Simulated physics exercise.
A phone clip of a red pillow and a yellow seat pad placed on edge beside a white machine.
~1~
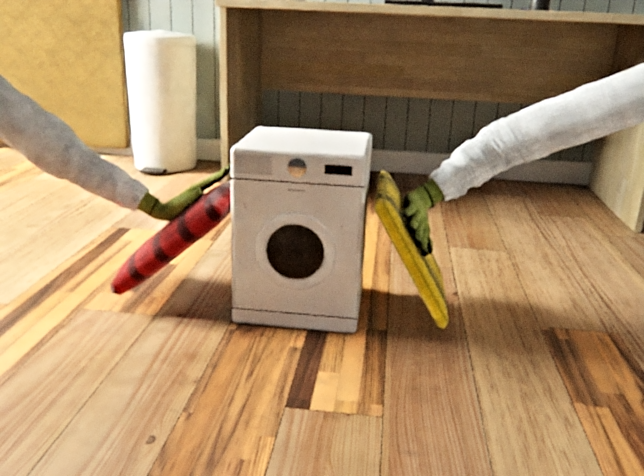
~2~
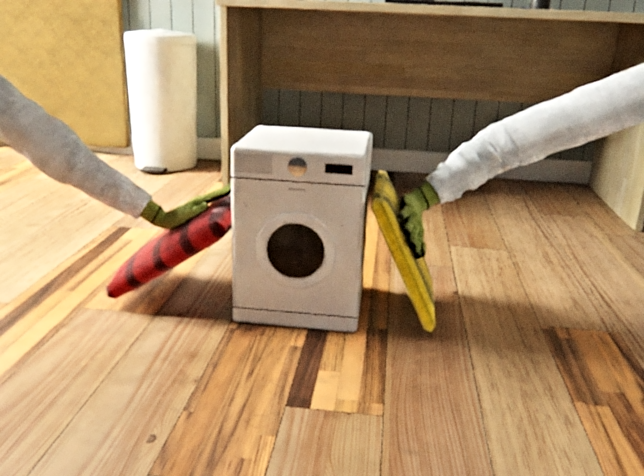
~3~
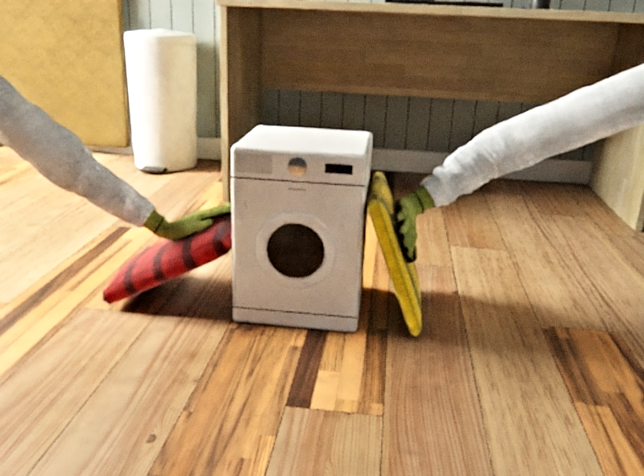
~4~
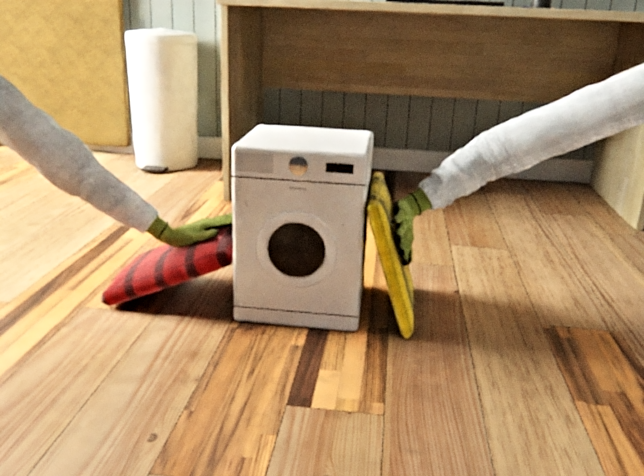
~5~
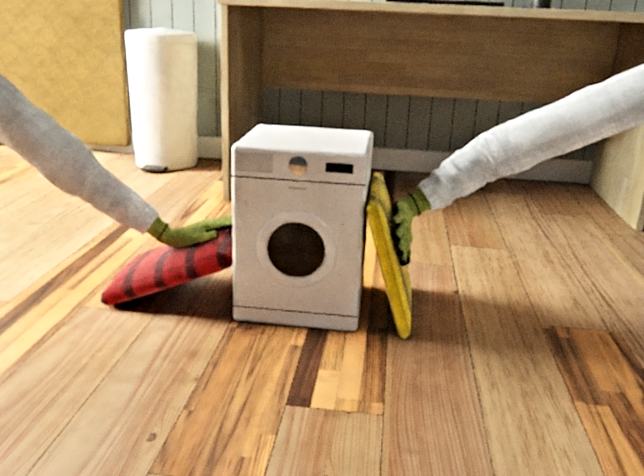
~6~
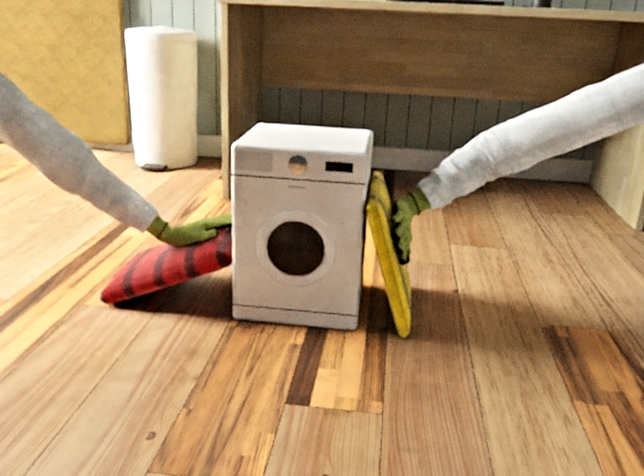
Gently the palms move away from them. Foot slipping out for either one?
Outcome - red pillow: Slips out; yellow seat pad: Holds.
Then, 0.26 s past the final frame, pillow flat on the floor near (177, 277); seat pad still up near (389, 250).
Then, 0.46 s past the final frame, pillow flat on the floor near (178, 278); seat pad still up near (389, 250).
When it is over, pillow flat on the floor near (178, 278); seat pad still up near (389, 250). The red pillow slumps to the floor and the yellow seat pad remains propped up.
